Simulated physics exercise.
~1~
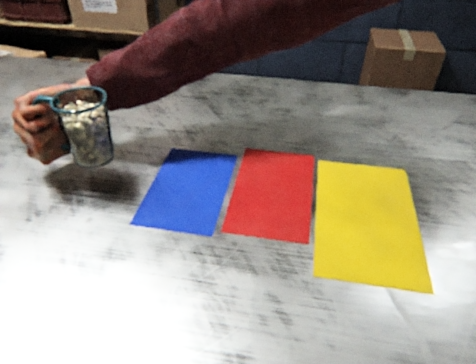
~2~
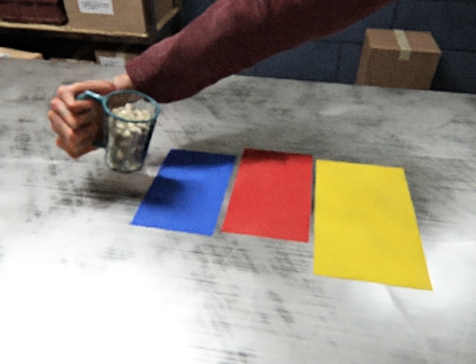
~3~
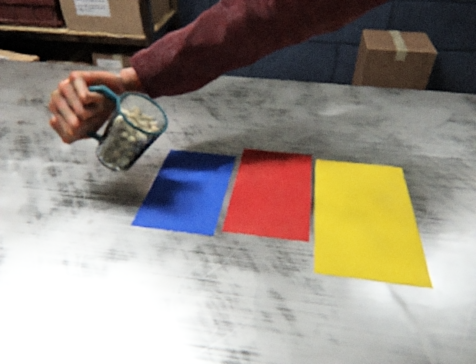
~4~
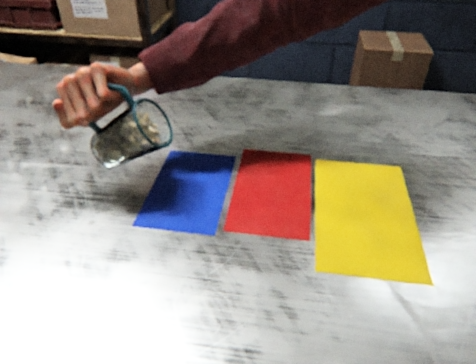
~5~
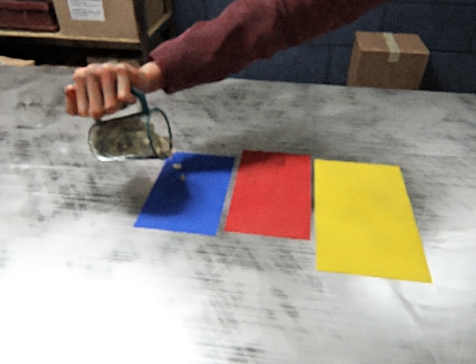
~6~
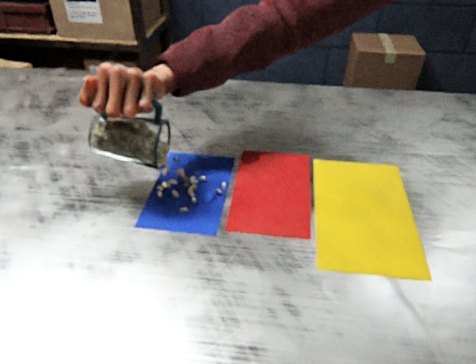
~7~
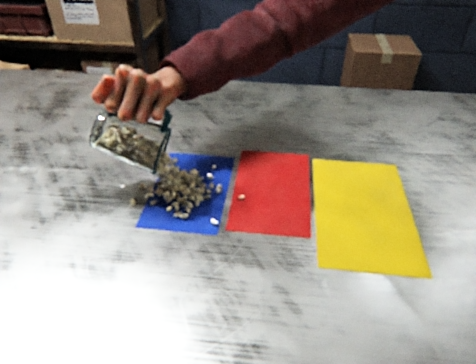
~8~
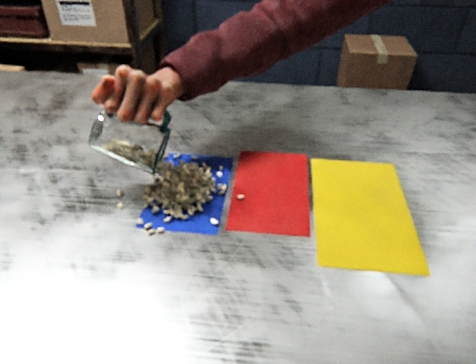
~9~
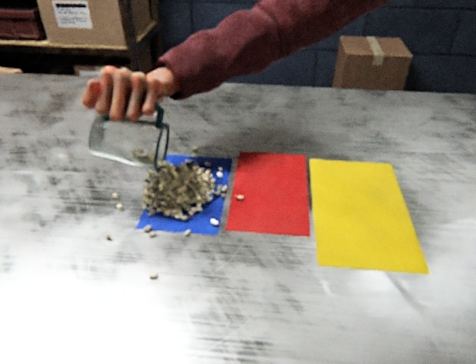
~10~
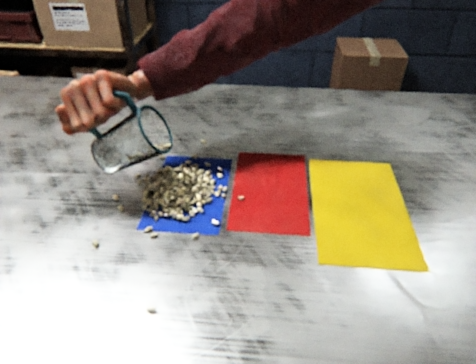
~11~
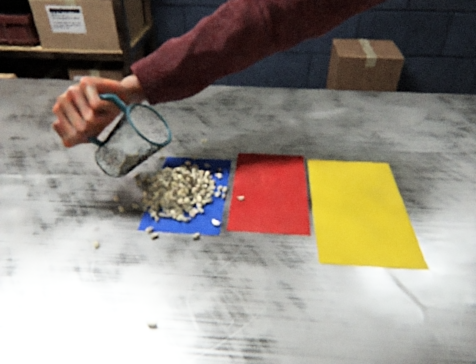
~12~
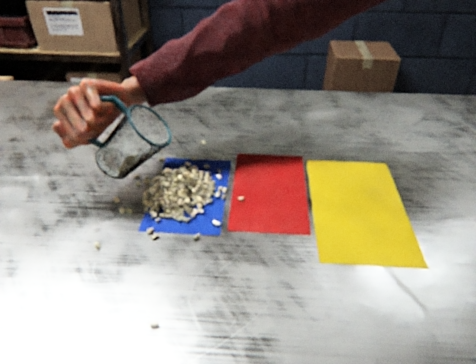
We see a hand tip a clear cup of small whitish pieces over a blue mat beside red and yellow ones, pouring them into a heap. The hand then tilts the nearly empty cup partly back, leaving a few strays on the table and one on the red mat.
